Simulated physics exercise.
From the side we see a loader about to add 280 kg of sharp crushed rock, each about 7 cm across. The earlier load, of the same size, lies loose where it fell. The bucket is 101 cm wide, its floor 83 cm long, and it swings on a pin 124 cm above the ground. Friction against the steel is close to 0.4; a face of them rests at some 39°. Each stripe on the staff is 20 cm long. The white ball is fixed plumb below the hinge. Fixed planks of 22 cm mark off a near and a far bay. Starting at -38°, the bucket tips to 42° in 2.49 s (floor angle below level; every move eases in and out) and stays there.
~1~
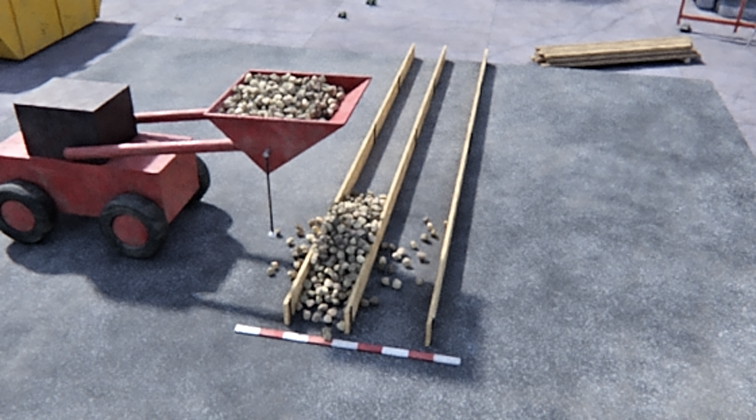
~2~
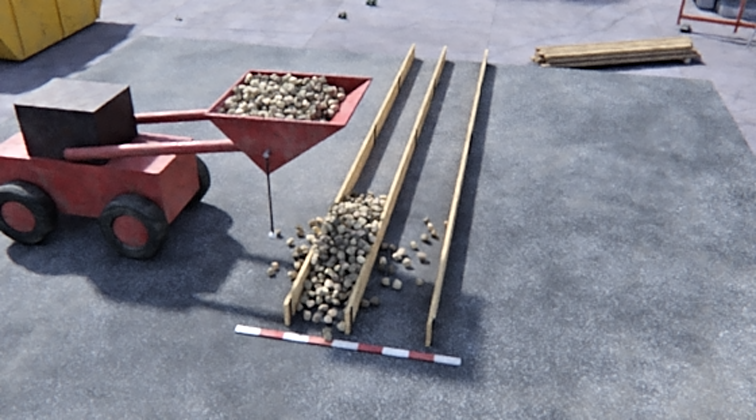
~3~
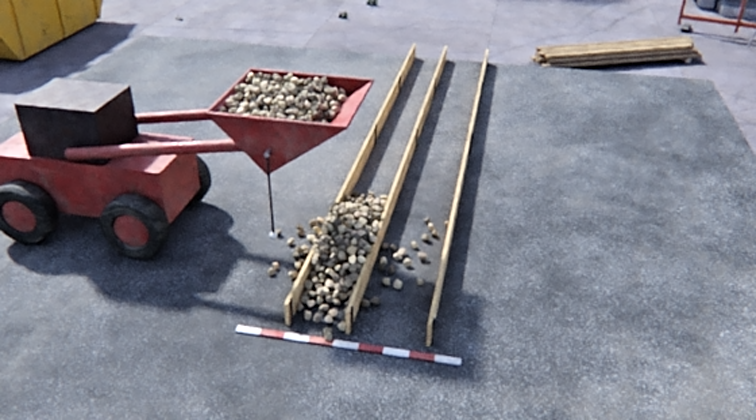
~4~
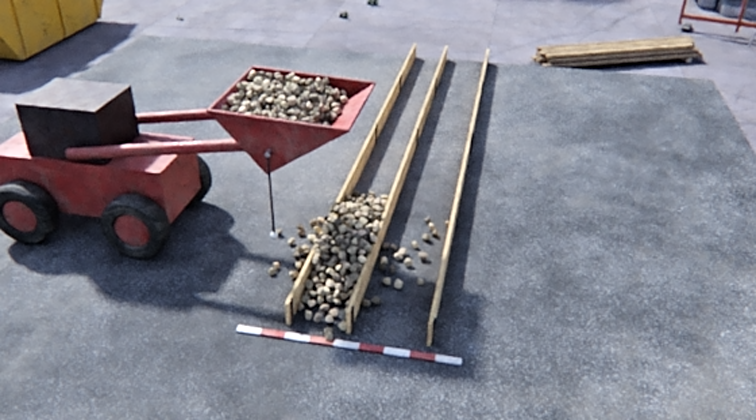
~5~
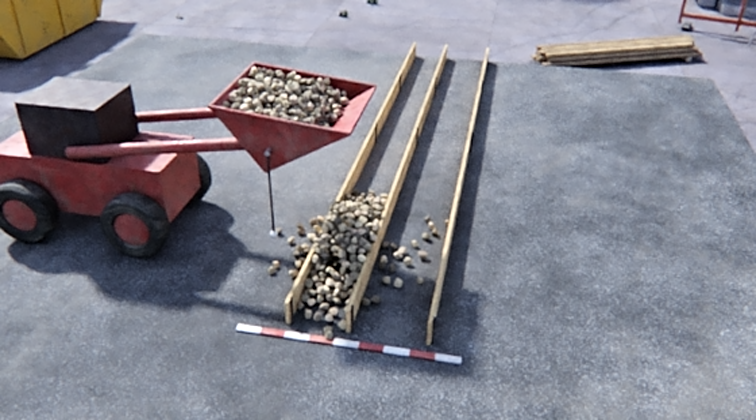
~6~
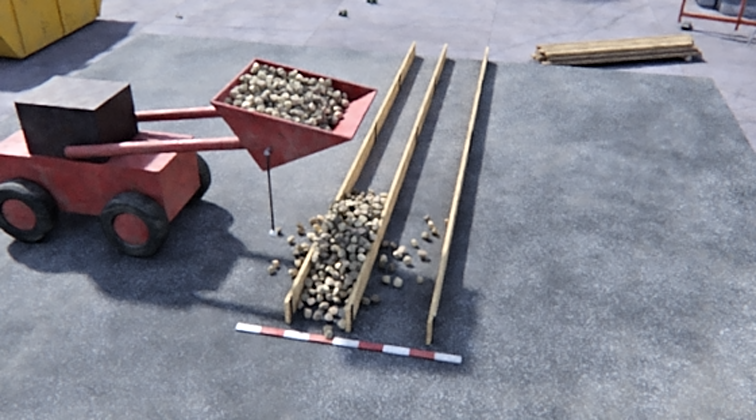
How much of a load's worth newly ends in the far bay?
Some 76 per cent is added.
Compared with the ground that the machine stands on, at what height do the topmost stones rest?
Some 42 cm above that level.
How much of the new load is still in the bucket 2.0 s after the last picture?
Roughly 10 per cent is still inside.
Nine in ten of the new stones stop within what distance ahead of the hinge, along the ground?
About 130 cm.
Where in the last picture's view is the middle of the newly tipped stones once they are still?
Around (397, 242).
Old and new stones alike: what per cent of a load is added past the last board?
Near 0 parts in a hundred.
Then, 1.3 s after the last picture the floor is at 30°; in per cent of one load, 96 in the bucket, 4 short of the bays, 97 in the near bay, 3 in the far bay; the foremost stones are at (428, 238).
Then, 2.0 s after the last picture the floor is at 42°; in per cent of one load, 12 in the bucket, 4 short of the bays, 134 in the near bay, 50 in the far bay; the foremost stones are at (437, 267).
Then, 2.3 s after the last picture the floor is at 42°; in per cent of one load, 0 in the bucket, 4 short of the bays, 123 in the near bay, 73 in the far bay; the foremost stones are at (440, 245).
Then, 4.9 s after the last picture the floor is at 42°; in per cent of one load, 0 in the bucket, 4 short of the bays, 117 in the near bay, 79 in the far bay; the foremost stones are at (444, 235). Net gain in the far bay, 76.
